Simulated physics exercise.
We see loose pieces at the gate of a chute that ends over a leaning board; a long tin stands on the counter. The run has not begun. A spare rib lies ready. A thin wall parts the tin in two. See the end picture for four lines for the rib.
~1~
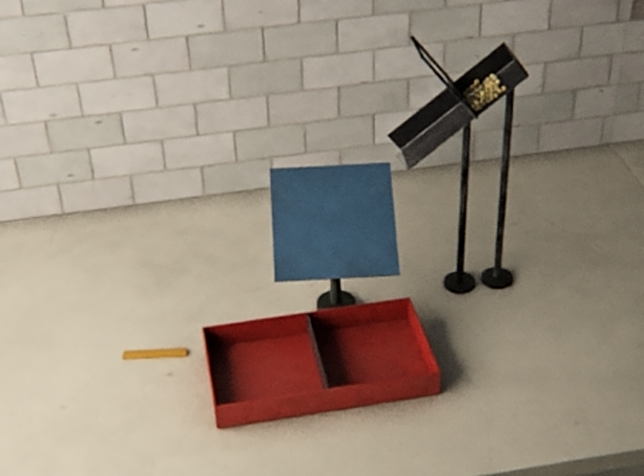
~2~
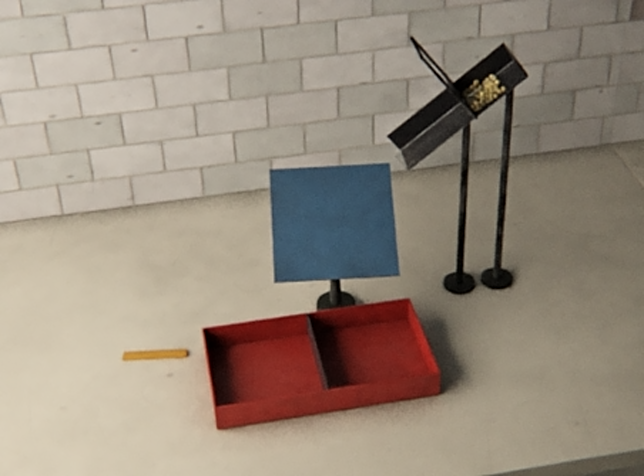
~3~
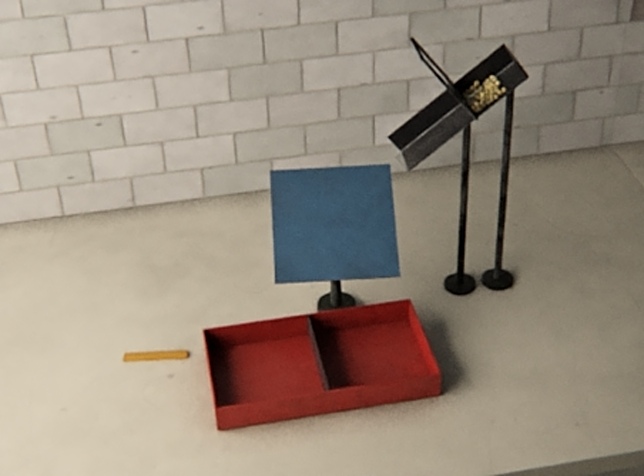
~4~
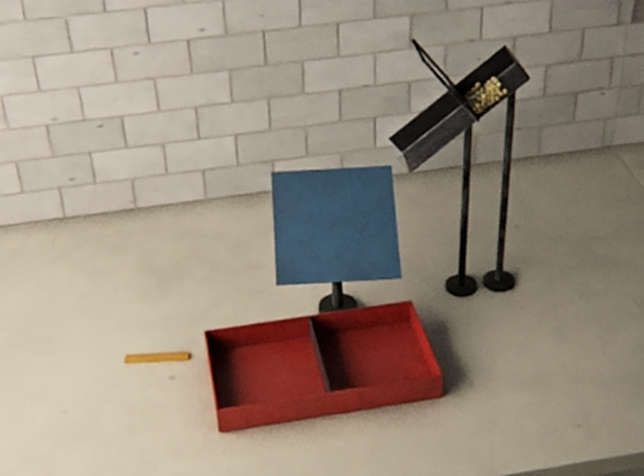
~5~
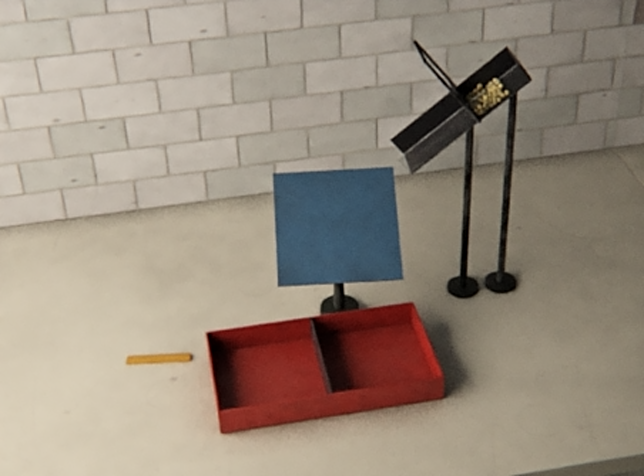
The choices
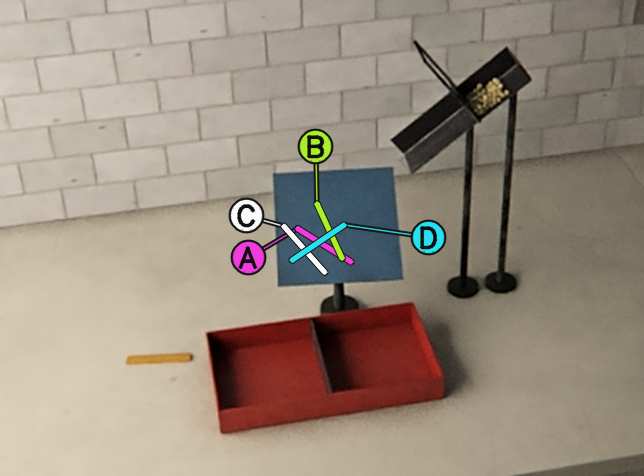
A blue board stands behind a divided red tray, and nothing noticeably moves.
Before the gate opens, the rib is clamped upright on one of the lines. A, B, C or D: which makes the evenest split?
D.
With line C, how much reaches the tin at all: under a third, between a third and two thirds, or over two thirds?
It is over two thirds.
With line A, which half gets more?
More lands on the right.
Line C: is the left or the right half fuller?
The right half.
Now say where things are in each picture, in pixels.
Load behind the gate at (479, 96), soya beans; lip of the chute at (405, 160), sloping fairly steeply, in the first frame.
Middle of the board at (333, 221), tilted fairly steeply; middle of its low edge at (337, 279); of its high edge at (329, 166), in the second frame.
Front corners of the tin at (216, 409) and (440, 374); front end of its middle wall at (330, 391); gate still shut at (453, 89), in the third frame.
Middle of the load at (480, 99); lip at (406, 163), in the fourth frame.
Middle of the load at (481, 100); lip at (408, 164), in the fifth frame.
On the marked copy, line A from (297, 228) to (351, 261); line B from (316, 203) to (342, 258); line C from (283, 226) to (324, 272); line D from (344, 225) to (292, 260).
Choosing A, of what is caught, a stray few in the left half, nearly all in the right.
Choosing B, of what is caught, a small part in the left half, nearly all in the right.
Choosing C, of what is caught, a small part in the left half, nearly all in the right.
Choosing D, of what is caught, about half in the left half, about half in the right.
